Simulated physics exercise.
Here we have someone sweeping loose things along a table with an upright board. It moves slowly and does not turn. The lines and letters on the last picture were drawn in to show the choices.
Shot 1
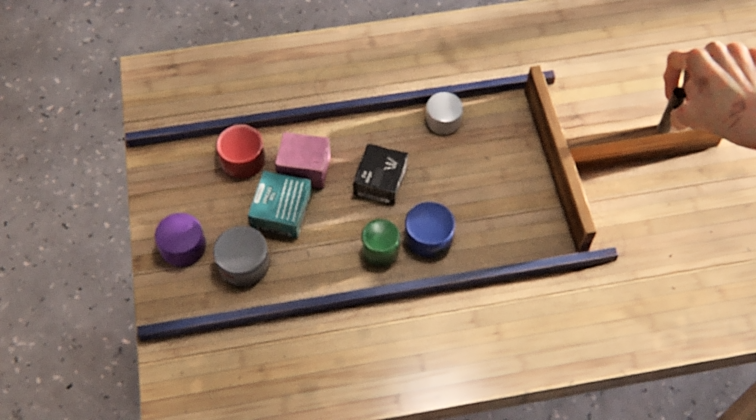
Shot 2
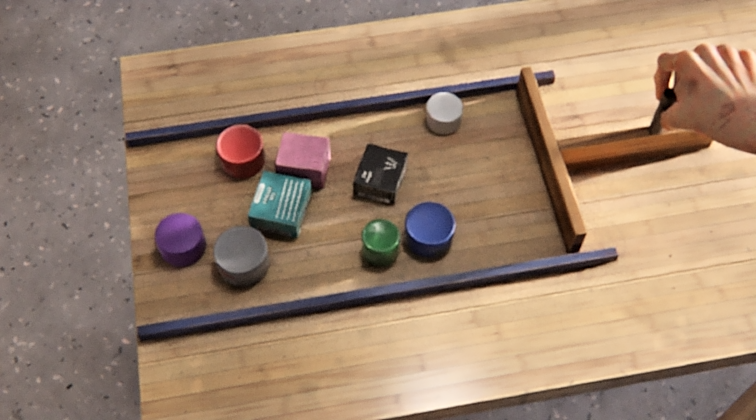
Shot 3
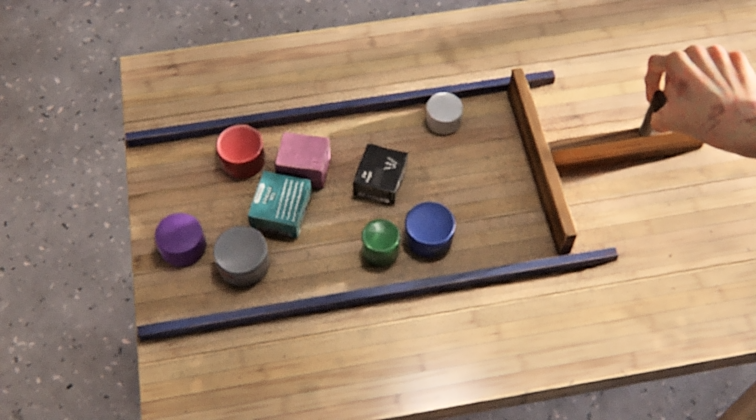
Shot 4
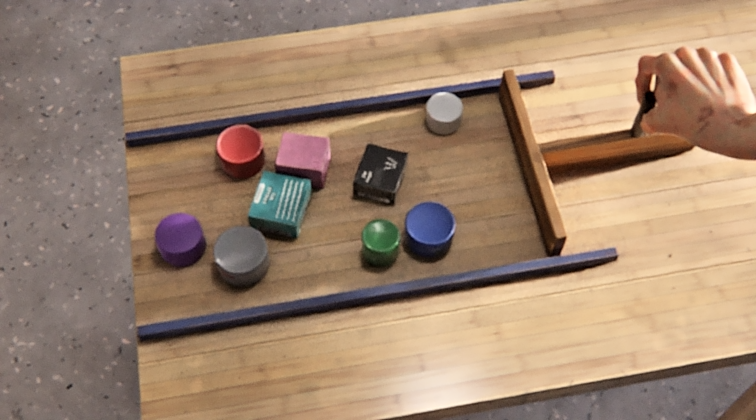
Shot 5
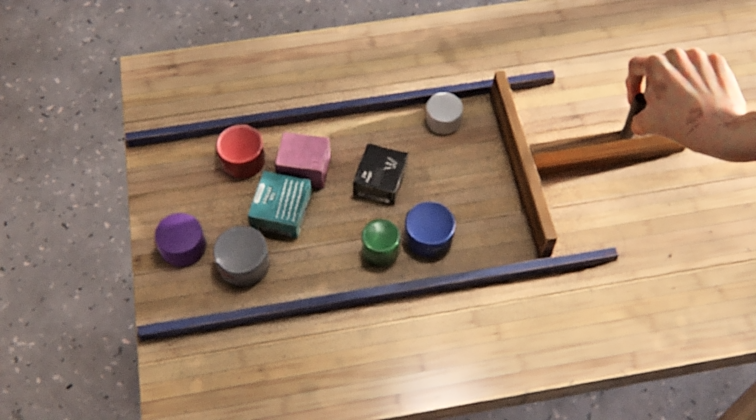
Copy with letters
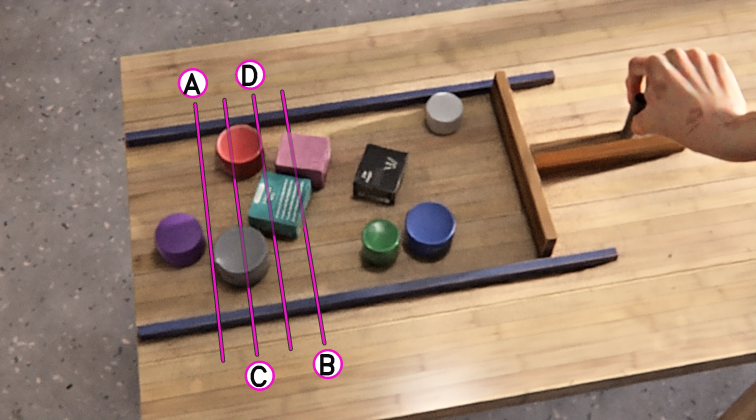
A hand slowly slid an upright wooden board a short way left between two dark blue rails on a table, while the scattered jars, blocks and small white pot stayed still, untouched.
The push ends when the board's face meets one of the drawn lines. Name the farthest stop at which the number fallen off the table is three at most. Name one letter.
As far as mark A.
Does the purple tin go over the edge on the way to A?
Yes.
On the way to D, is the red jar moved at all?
Yes.
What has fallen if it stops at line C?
The purple tin.
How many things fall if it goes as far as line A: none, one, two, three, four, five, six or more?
Two.
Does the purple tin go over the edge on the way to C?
Yes.
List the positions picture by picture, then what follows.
The first picture shows blue jar (429, 230); red jar (241, 152); white pot (444, 114).
The second picture shows board (553, 146); pink block (303, 160).
The third picture shows board (543, 147); black packet (380, 174).
The fourth picture shows board (534, 149); green jar (381, 243).
The fifth picture shows board (525, 150); blue jar (429, 230); red jar (241, 152); white pot (444, 114).
On the marked copy, A at (208, 222); B at (302, 208); C at (239, 217); D at (271, 212).
Taking A. A third of the way, board (413, 167); white pot (373, 125); green jar (353, 250).
Two thirds of the way, board (298, 185); red jar (189, 149); grey jar (228, 264).
When it is over, board (207, 199); purple tin over the edge; red jar over the edge; two fallen.
As for the rest, B is within the limit but short; C is within the limit but short; D is within the limit but short.
